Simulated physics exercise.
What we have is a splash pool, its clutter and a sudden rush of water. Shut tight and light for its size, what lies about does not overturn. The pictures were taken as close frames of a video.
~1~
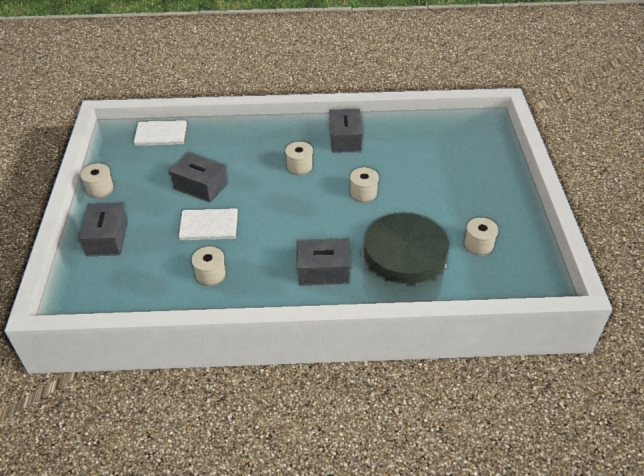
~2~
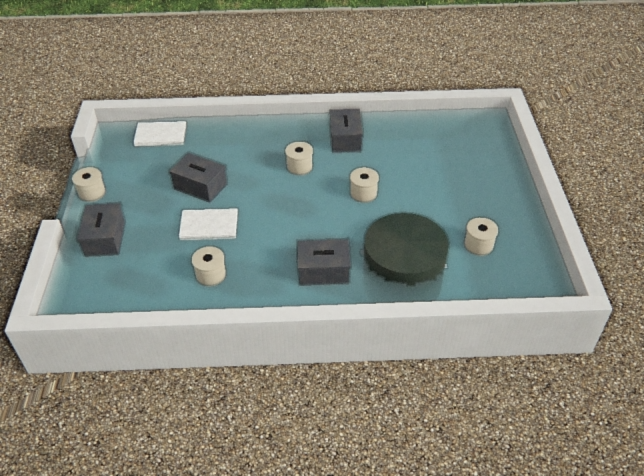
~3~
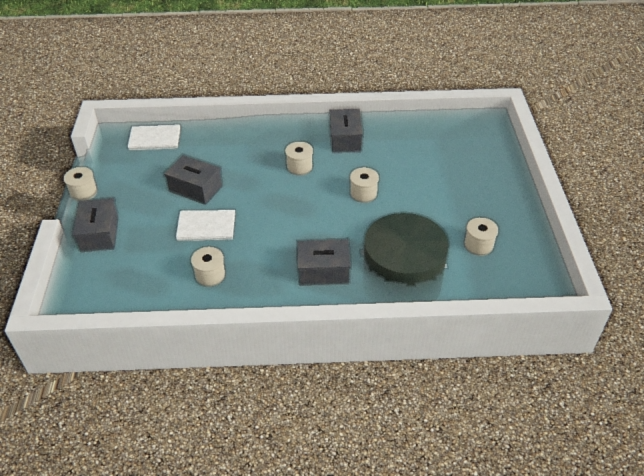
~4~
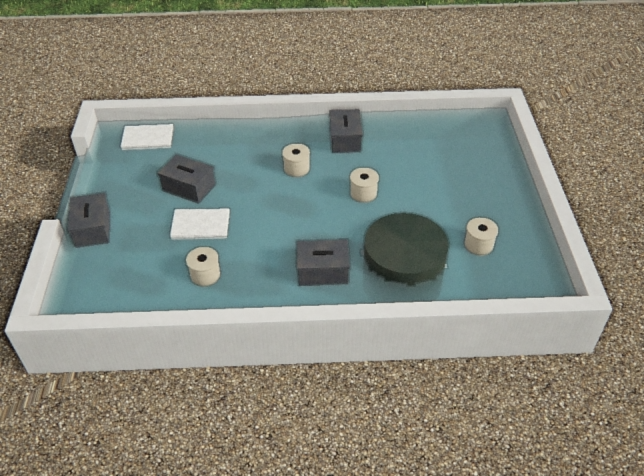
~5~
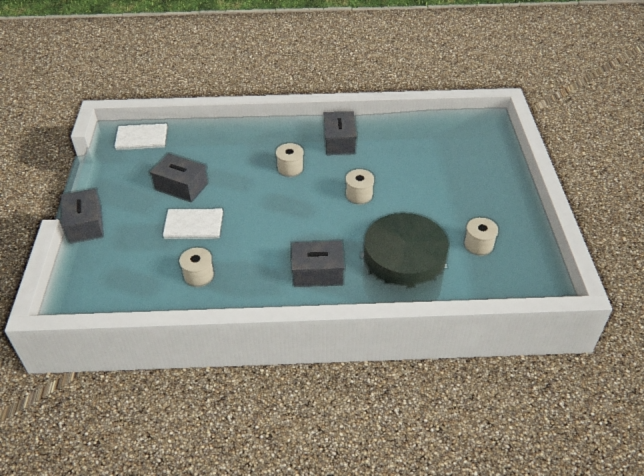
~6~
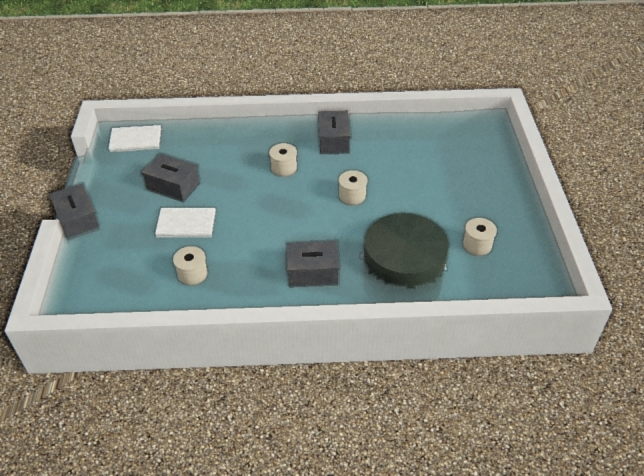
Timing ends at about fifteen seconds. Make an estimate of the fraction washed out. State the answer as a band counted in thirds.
Answer: Between one and two thirds.
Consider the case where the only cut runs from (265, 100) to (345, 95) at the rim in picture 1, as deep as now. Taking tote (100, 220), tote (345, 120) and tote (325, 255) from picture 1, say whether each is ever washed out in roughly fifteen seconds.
Going through them in turn: Remains behind; escaped; remains behind.
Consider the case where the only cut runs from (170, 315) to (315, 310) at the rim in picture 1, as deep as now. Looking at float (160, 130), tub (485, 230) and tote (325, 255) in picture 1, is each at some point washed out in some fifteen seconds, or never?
Retained, retained, lost.
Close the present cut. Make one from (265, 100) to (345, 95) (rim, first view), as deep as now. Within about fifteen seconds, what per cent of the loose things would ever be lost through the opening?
10 in a hundred or thereabouts.
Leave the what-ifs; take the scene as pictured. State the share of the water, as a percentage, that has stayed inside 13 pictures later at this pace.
80 %.
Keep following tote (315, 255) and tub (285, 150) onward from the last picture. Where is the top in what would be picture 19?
The first should be around (283, 254) and the second around (231, 158).
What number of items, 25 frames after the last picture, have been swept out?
Count: 5.
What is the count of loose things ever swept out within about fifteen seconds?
The count is 5.
A moment on, 2 of 11 are out; 9 afloat.
Next, 3 of 11 are out; 8 afloat.
Later, 5 of 11 are out; 6 afloat.
In the end, 5 of 11 are out; 6 afloat.
